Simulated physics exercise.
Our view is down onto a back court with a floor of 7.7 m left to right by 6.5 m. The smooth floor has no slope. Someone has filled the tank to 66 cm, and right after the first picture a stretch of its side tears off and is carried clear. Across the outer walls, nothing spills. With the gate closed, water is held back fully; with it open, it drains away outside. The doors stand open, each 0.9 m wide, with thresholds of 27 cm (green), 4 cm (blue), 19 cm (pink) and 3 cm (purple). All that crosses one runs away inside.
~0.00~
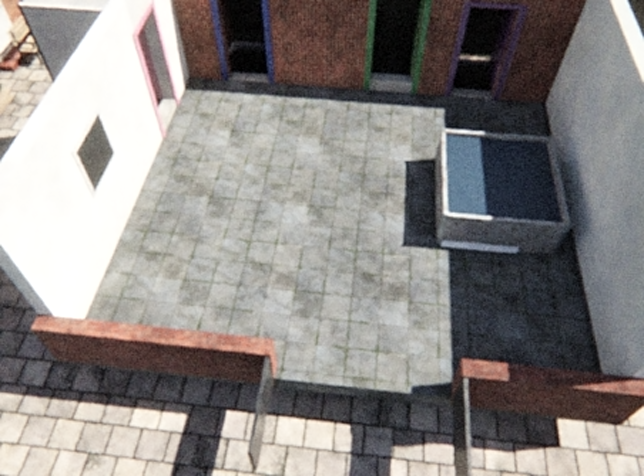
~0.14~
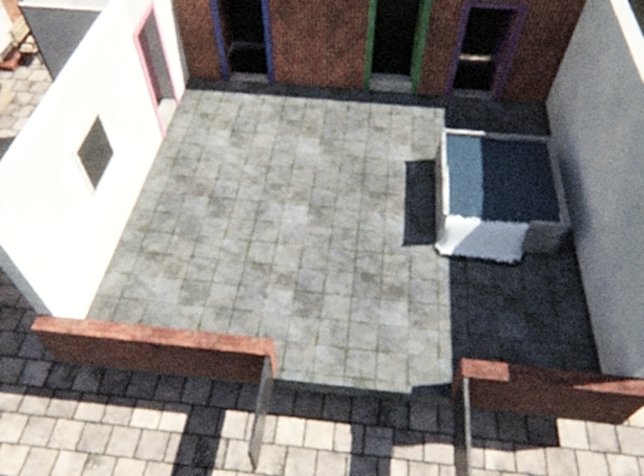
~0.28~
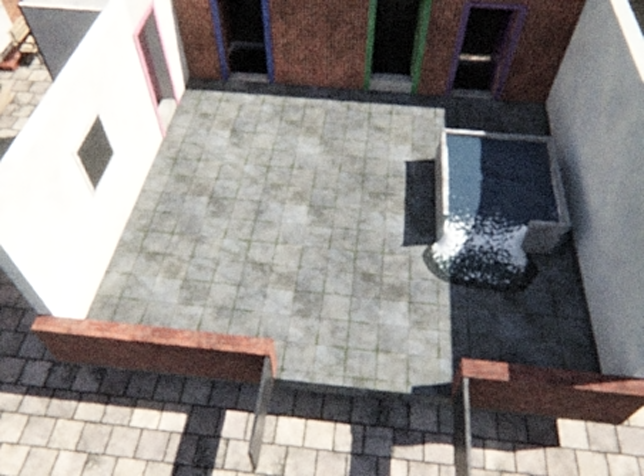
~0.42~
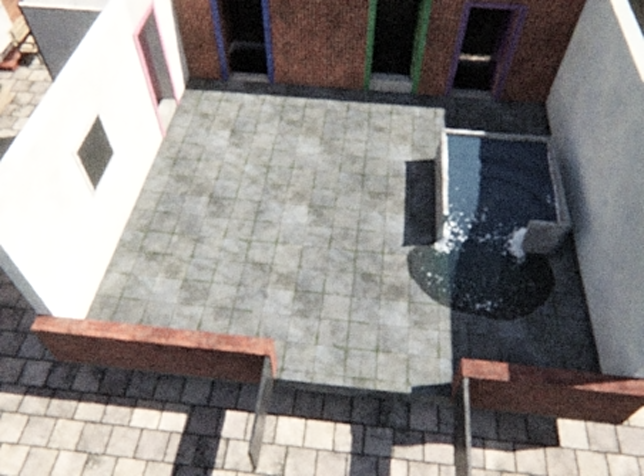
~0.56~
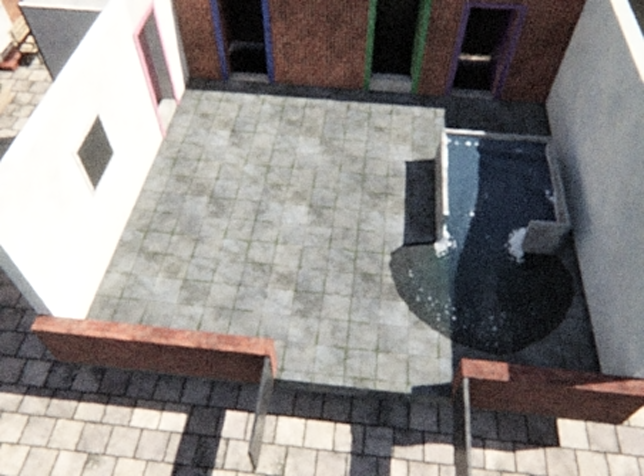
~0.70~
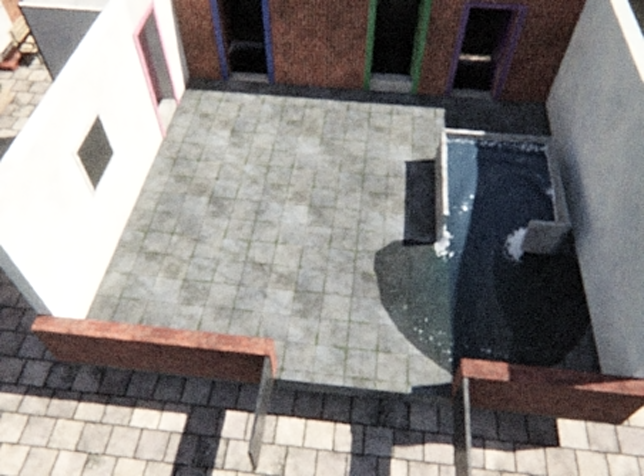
The clip opens on a paved courtyard seen from above, with still water in a walled tank on the right. The tank's near side gives way and water gushes out in a white, foamy burst, then spreads as a dark, rounded sheet across the paving toward the low brick wall.
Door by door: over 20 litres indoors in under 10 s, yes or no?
Green door: No, blue door: No, pink door: No, purple door: No.
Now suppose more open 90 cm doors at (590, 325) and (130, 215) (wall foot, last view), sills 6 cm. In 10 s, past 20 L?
Check, in order - fail / pass.
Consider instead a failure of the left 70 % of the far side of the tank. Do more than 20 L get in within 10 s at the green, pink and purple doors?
Against that limit: Green under, pink below, purple past it.
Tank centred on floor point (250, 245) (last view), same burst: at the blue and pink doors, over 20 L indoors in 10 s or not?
Result - blue door exceeds it, pink door does not exceed it.
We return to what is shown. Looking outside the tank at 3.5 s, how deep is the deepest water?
It gets to some 24 cm.
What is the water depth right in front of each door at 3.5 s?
In centimetres - green: 0, blue: 0, pink: 0, purple: 0.
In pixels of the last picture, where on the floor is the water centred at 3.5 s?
I'd say somewhere around (486, 269).
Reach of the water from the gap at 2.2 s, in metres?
Some 4.2 metres from the gap.
After 1.4 s water covers 20 % of the floor and is deepest (36 cm) near (599, 397); green door not reached, blue door not reached, pink door not reached, purple door not reached.
After 2.2 s water covers 20 % of the floor and is deepest (38 cm) near (599, 397); green door not reached, blue door not reached, pink door not reached, purple door not reached.
After 3.5 s water covers 25 % of the floor and is deepest (24 cm) near (599, 397); green door not reached, blue door not reached, pink door not reached, purple door not reached.
After 6.0 s water covers 40 % of the floor and is deepest (13 cm) near (571, 261); green door not reached, blue door not reached, pink door not reached, purple door 4 cm at the sill, 0 L in.
After 10.0 s water covers 65 % of the floor and is deepest (7 cm) near (599, 397); green door 2 cm at the sill, 0 L in, blue door not reached, pink door 1 cm at the sill, 0 L in, purple door 3 cm at the sill, 5 L in.
